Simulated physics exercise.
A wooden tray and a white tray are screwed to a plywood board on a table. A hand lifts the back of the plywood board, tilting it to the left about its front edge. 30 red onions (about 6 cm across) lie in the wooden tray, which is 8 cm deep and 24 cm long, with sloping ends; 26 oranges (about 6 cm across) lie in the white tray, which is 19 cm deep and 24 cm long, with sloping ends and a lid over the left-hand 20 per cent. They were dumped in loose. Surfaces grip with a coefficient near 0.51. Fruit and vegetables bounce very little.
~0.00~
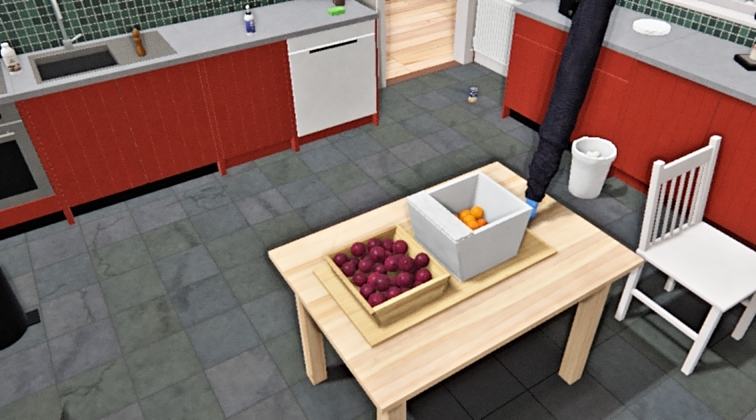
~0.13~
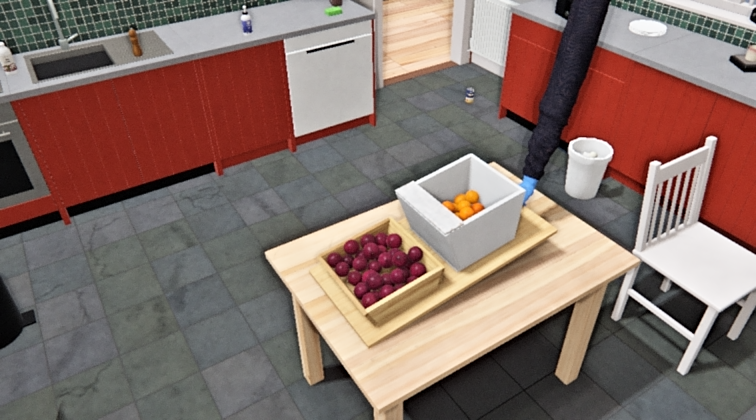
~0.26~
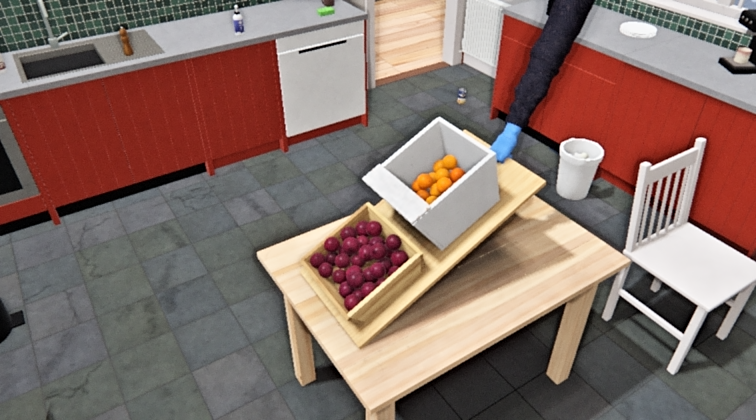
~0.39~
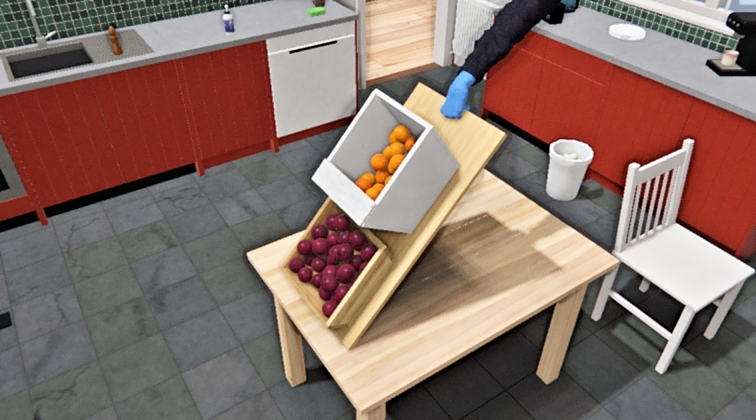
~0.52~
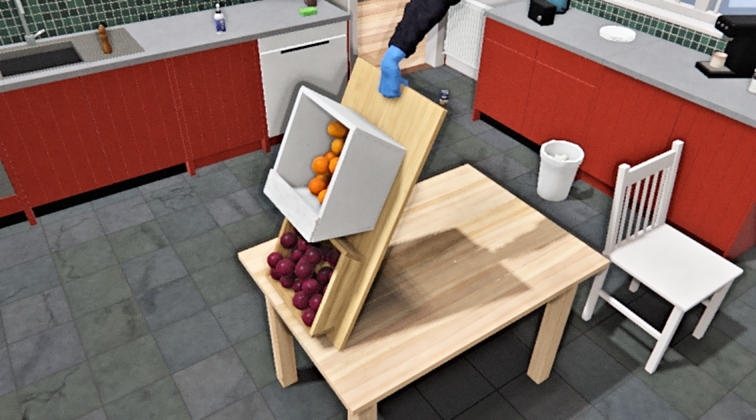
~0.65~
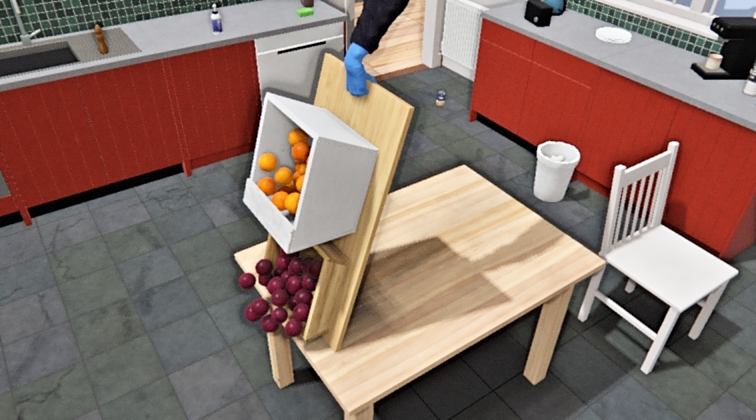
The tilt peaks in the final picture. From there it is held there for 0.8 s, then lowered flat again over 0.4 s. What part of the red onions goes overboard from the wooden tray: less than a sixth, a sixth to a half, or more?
It sheds over half of them.
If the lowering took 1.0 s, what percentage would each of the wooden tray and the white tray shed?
In that case wooden tray 80, white tray 20 per cent.
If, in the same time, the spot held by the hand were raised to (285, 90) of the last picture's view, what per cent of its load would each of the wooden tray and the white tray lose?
Then wooden tray 100, white tray 60 per cent.
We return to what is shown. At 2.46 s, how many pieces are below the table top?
About 30.
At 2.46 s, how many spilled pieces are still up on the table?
About 3.
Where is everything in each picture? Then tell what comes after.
In the first picture (each is followed by its nearest rim corner in this view), wooden tray, (373, 310); white tray, (458, 240); 0° from level; none out.
The second picture shows wooden tray, (366, 311); white tray, (447, 233); 8° from level.
The third picture shows wooden tray, (348, 316); white tray, (415, 221); 26° from level.
The fourth picture shows wooden tray, (327, 325); white tray, (363, 222); 47° from level.
The fifth picture shows wooden tray, (311, 334); white tray, (312, 237); 65° from level; 1 out, the lowest onion at (304, 271).
The sixth picture shows wooden tray, (304, 339); white tray, (290, 248); 73° from level; 9 out, the lowest onion at (254, 313).
After 0.94 s, tilt 73°; wooden tray 11 in, 19 out and white tray 21 in, 5 out.
After 1.30 s, tilt 73°; wooden tray 8 in, 22 out and white tray 21 in, 5 out.
After 1.81 s, tilt 2°; wooden tray 3 in, 27 out and white tray 21 in, 5 out.
Final count (at 2.46 s), wooden tray 3 in, 27 out and white tray 21 in, 5 out. Asked share, 27 of 30, 90 per cent.
